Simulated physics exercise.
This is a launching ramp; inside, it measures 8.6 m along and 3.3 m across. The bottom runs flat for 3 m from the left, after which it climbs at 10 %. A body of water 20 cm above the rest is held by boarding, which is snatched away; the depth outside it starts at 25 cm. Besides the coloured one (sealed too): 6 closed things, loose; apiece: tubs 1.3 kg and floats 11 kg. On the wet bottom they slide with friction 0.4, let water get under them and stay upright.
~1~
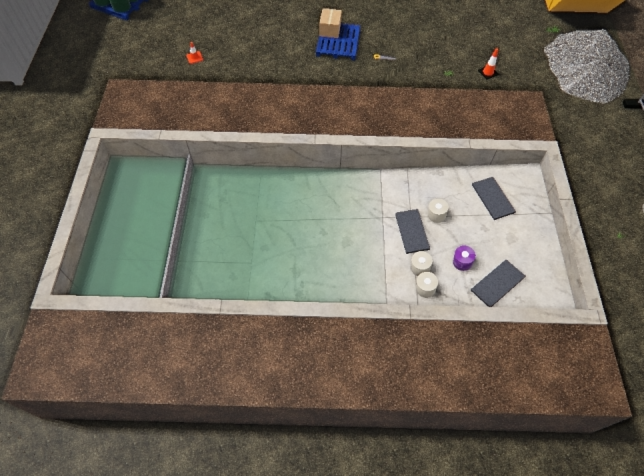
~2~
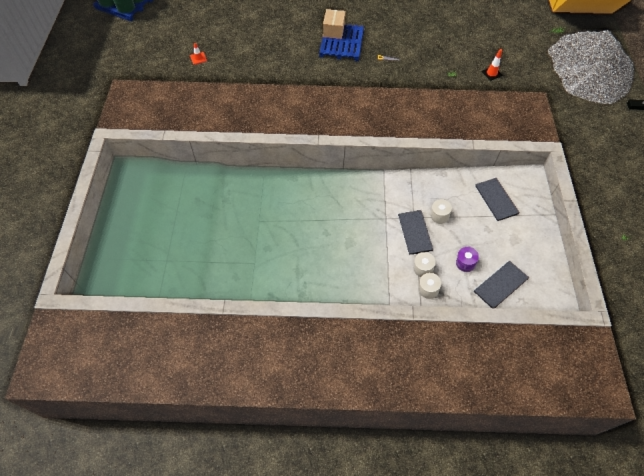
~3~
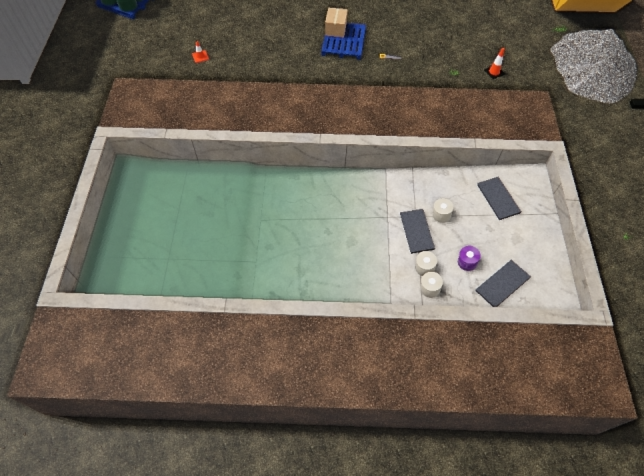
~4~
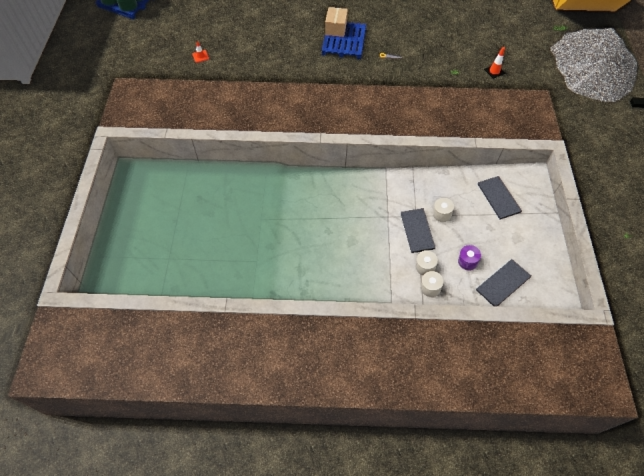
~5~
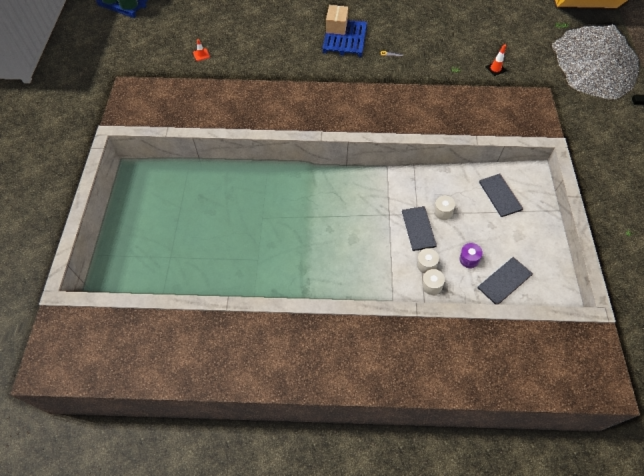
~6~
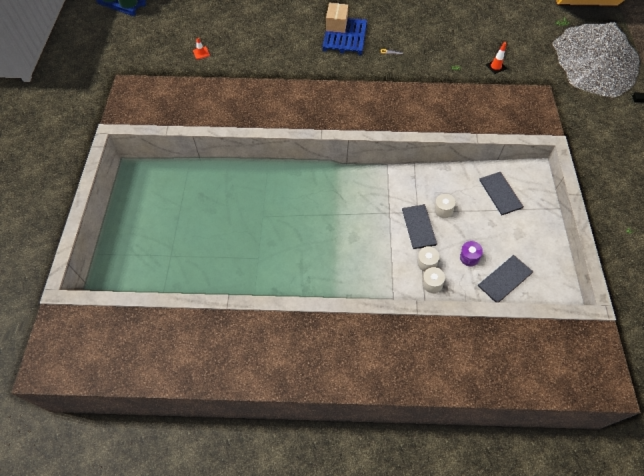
Stone-lined launching ramp with the barrier vanishing and green water shifting slightly, while the purple tub, pale tubs and dark slabs stay put.
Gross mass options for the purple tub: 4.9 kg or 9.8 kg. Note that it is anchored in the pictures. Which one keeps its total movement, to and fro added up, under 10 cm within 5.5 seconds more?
The upper one only.
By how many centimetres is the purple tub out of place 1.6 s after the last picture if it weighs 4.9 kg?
0 cm.
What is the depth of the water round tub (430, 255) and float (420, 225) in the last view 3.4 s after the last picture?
Some 8 cm at the first, some 6 cm at the second.
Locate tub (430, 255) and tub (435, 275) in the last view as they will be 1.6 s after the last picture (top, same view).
Around (456, 256) and (471, 277).
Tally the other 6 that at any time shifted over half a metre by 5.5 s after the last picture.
By my tally, 5.
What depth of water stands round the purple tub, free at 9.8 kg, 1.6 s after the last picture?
Something like 2 centimetres.
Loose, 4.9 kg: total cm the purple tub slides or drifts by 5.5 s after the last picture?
120 cm in all.
Then, 0.6 s after the last picture the purple tub would be 0 cm from its start with 4.9 kg and 0 cm from its start with 9.8 kg; 0 cm of water round it then.
Then, 1.6 s after the last picture the purple tub would be 0 cm from its start with 4.9 kg and 0 cm from its start with 9.8 kg; 2 cm of water round it then.
Then, 3.4 s after the last picture the purple tub would be 42 cm from its start with 4.9 kg and 0 cm from its start with 9.8 kg; 4 cm of water round it then.
Then, 5.5 s after the last picture the purple tub would be 33 cm from its start with 4.9 kg and 1 cm from its start with 9.8 kg; 2 cm of water round it then.
